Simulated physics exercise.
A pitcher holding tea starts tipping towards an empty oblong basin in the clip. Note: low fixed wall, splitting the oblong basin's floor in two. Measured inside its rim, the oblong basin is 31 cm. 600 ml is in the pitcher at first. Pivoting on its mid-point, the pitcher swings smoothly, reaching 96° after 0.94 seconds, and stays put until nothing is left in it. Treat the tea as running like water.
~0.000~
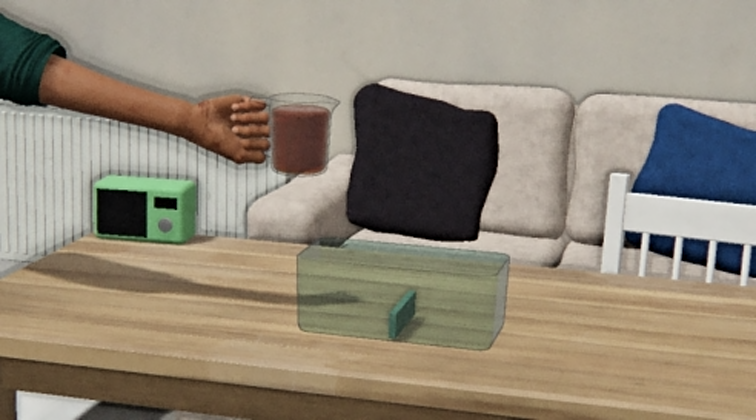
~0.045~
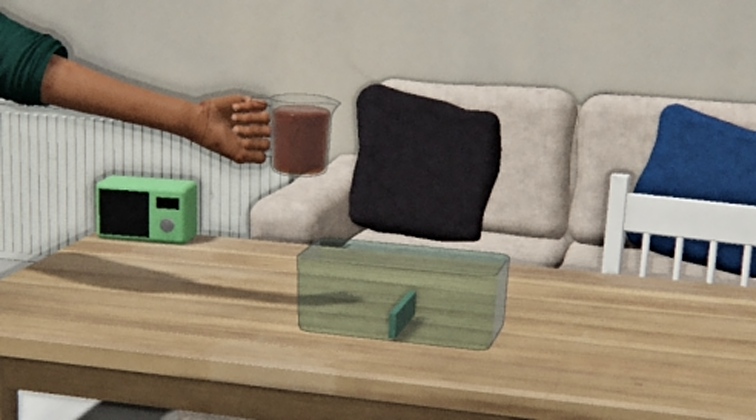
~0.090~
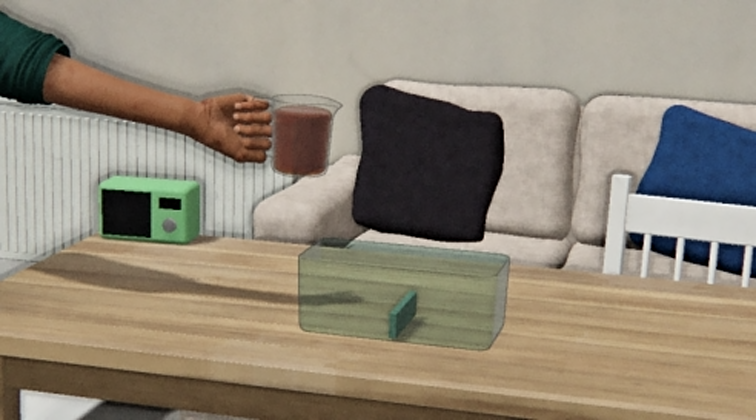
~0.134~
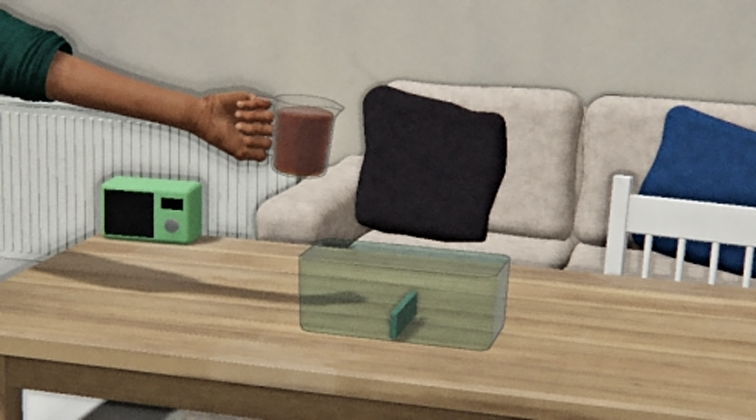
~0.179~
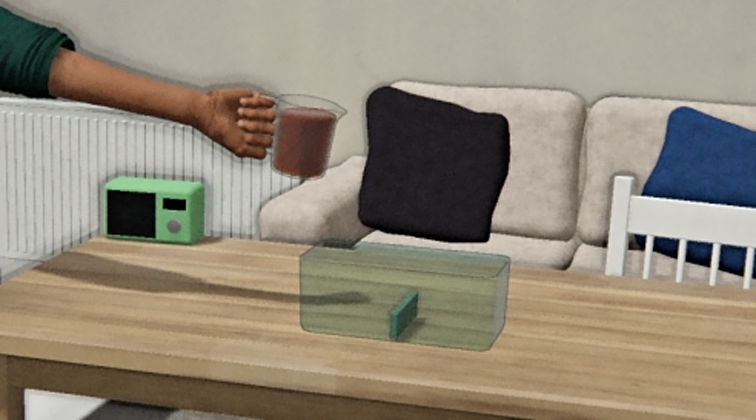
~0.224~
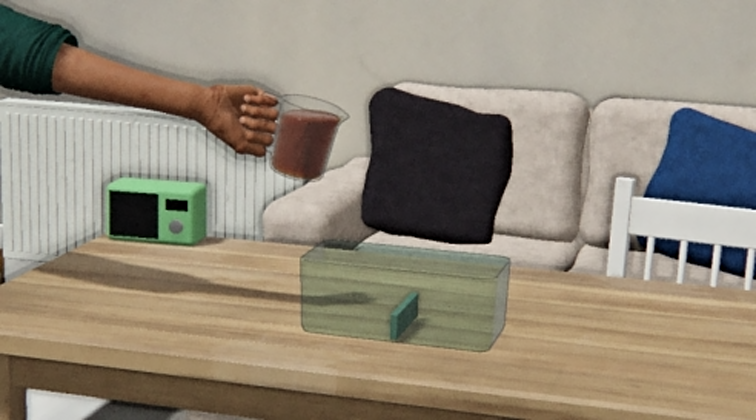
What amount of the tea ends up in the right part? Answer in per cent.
9 %.
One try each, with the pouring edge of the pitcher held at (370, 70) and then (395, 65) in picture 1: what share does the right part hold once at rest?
90 then 90 %.
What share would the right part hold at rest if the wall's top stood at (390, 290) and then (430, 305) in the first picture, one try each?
Roughly 45 per cent, then 10 per cent.
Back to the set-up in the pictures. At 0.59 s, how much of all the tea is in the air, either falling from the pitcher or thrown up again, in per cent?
Estimate: About 18 % of all of it.
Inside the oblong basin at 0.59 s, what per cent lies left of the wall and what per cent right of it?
Left: Around 2. Right: Around 0.
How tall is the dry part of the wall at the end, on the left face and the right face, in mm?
Left side: Around 16 mm. Right side: Around 38 mm.
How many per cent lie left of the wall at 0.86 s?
36 %.
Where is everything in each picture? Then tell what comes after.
In the first picture, it leans 0°; its right rim is at (340, 102); the tea meets the walls at (274, 107) and (330, 111); the oblong basin's rim runs from (308, 248) to (503, 267); the wall's top is at (403, 303).
In the second picture, it leans 1°; its right rim is at (341, 103); the tea meets the walls at (274, 107) and (331, 112).
In the third picture, it leans 2°; its right rim is at (342, 105); the tea meets the walls at (276, 108) and (333, 113).
In the fourth picture, it leans 5°; its right rim is at (345, 108); the tea meets the walls at (279, 108) and (334, 115).
In the fifth picture, it leans 8°; its right rim is at (347, 112); the tea meets the walls at (281, 110) and (337, 116).
In the sixth picture, it leans 13°; its right rim is at (350, 117); the tea meets the walls at (283, 113) and (342, 118).
By 0.59 s the tilt is 67° and 80 per cent is still to pour, 2 is left of the wall and 0 right of it.
By 0.86 s the tilt is 94° and 34 per cent is still to pour, 35 is left of the wall and 4 right of it.
By 1.14 s the tilt is 96° and 7 per cent is still to pour, 75 is left of the wall and 6 right of it.
By 1.44 s the tilt is 96° and 1 per cent is still to pour, 84 is left of the wall and 8 right of it.
At rest 86 per cent lies left of the wall, 9 right of it and 5 outside.
